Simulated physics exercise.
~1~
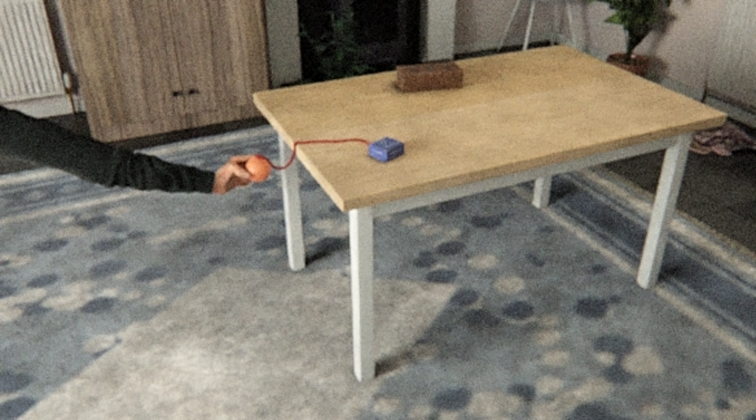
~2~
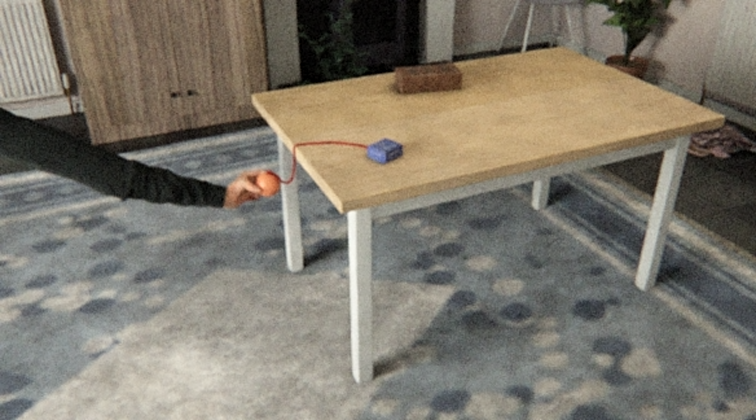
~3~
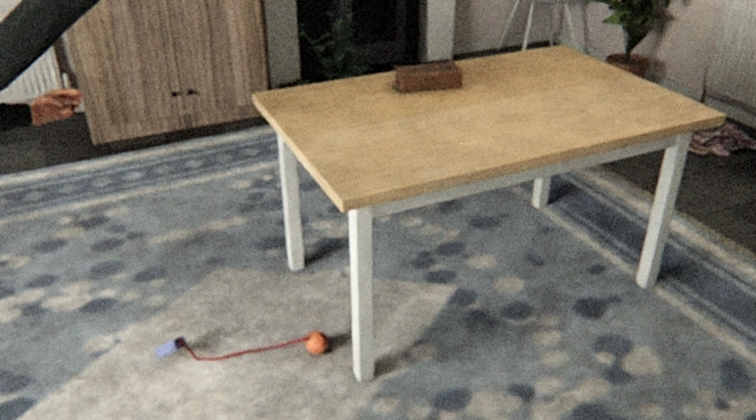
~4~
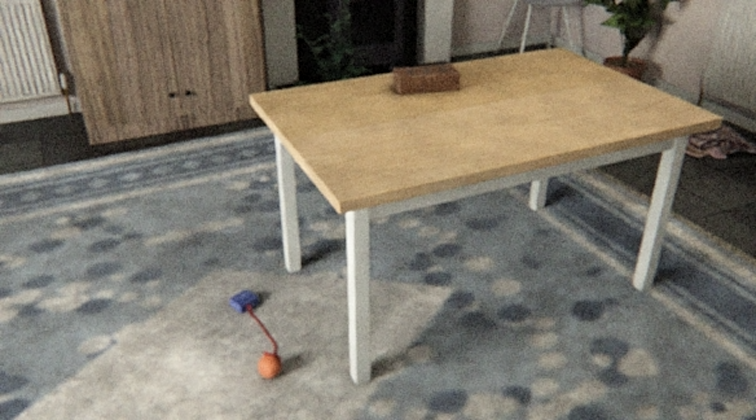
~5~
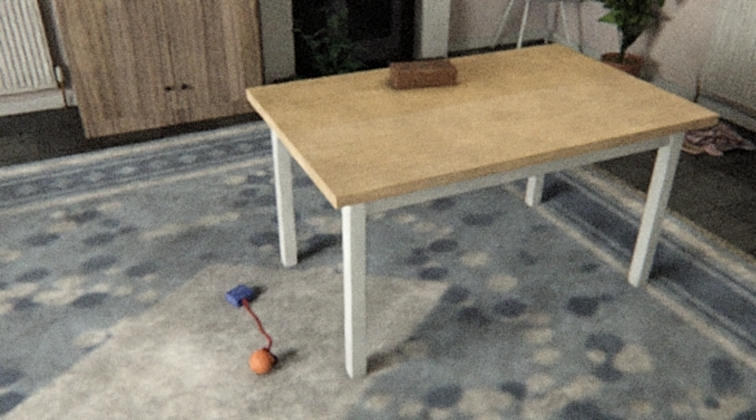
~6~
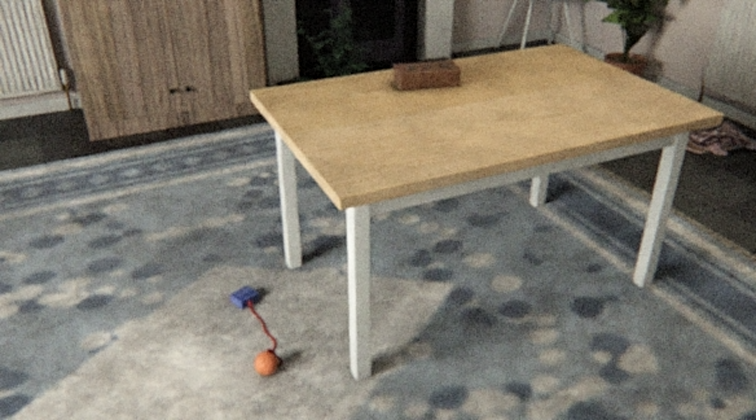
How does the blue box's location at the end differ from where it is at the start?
At the start the blue box sits on the tabletop near its edge, and at the end it lies on the floor to the left of the table, still joined to the orange by the shoelace.
